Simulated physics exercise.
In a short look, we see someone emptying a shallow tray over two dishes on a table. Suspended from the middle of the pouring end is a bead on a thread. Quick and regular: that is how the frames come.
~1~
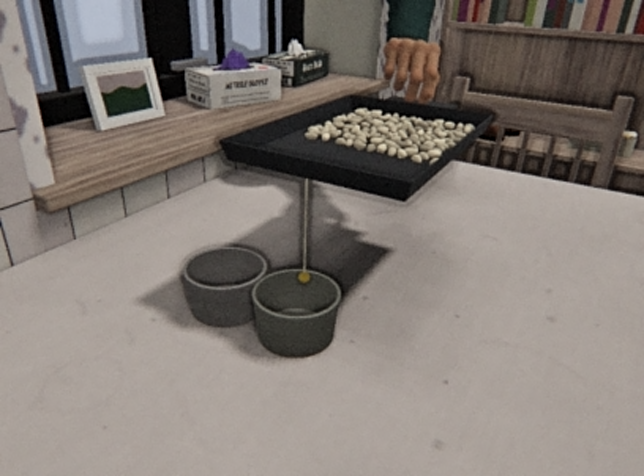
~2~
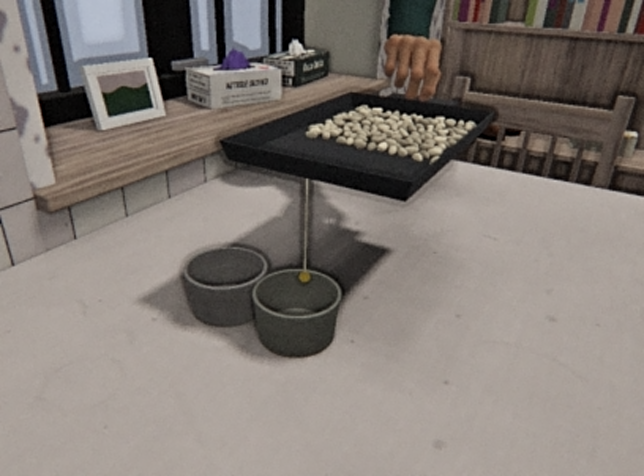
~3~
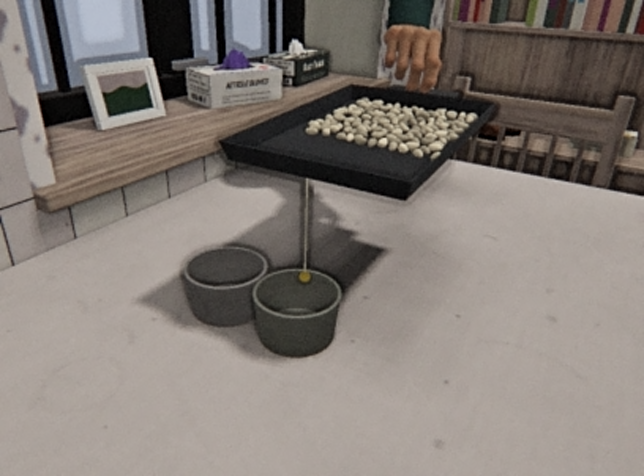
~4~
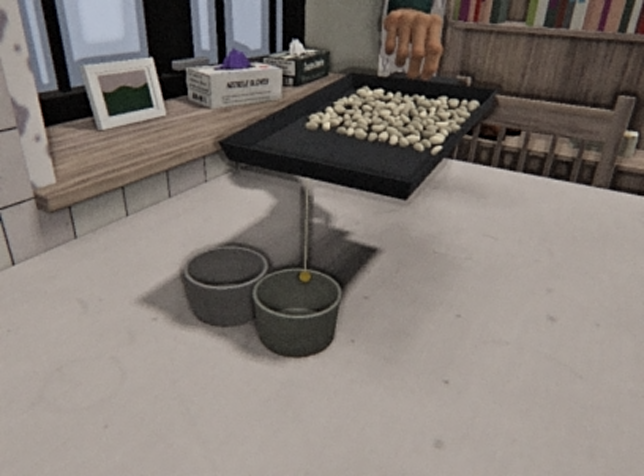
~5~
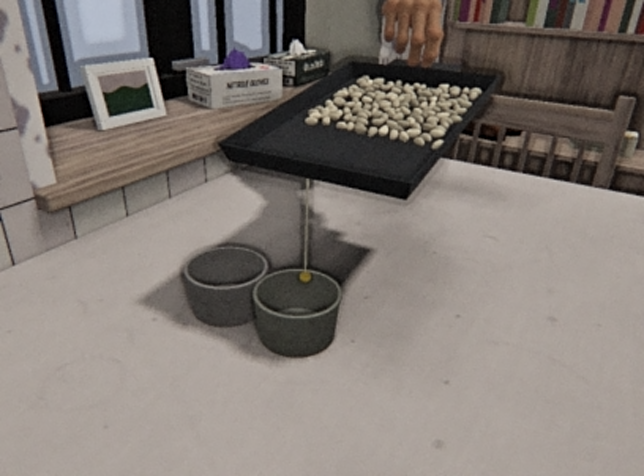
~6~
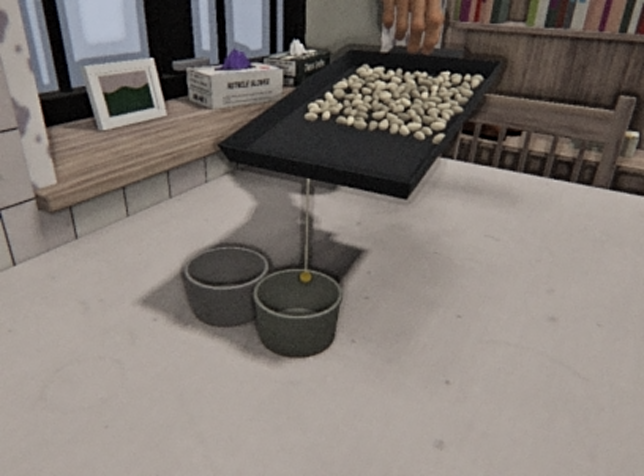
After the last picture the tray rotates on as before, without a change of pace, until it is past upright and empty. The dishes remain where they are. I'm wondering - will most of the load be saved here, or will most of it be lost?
Most likely the dishes will collect not even half of it.
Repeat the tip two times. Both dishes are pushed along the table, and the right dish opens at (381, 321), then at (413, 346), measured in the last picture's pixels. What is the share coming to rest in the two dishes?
Close to 10 in a hundred, then close to 20 in a hundred.
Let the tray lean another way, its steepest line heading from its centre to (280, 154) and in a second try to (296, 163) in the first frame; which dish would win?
On the first try it's the left-side dish, on the second the left-side dish.
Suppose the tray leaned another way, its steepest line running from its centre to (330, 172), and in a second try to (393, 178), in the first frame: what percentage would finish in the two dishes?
Case one 10 %; case two 0 %.
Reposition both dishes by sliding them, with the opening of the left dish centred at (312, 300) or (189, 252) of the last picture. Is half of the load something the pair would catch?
The first try: Under half. The second: Under half.
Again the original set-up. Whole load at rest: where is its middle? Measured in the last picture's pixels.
I'd put the middle somewhere around (236, 364).
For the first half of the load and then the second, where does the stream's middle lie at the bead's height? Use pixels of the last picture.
I'd say around (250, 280) at first, then around (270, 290).
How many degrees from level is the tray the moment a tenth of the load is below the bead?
About 60° of tilt.
Soon after the last picture, tray tipped steeply; most on the tray; a stray few in the left dish; a stray few outside both; a small part in the air.
A little later, tray tipped right over; about two thirds on the tray; a stray few in the right dish; a stray few in the left dish; a small part outside both; a small part in the air.
Later still, tray tipped past a quarter turn; a small part in the right dish; about a quarter in the left dish; most outside both.
At rest, tray tipped past a quarter turn; a small part in the right dish; about a quarter in the left dish; most outside both.
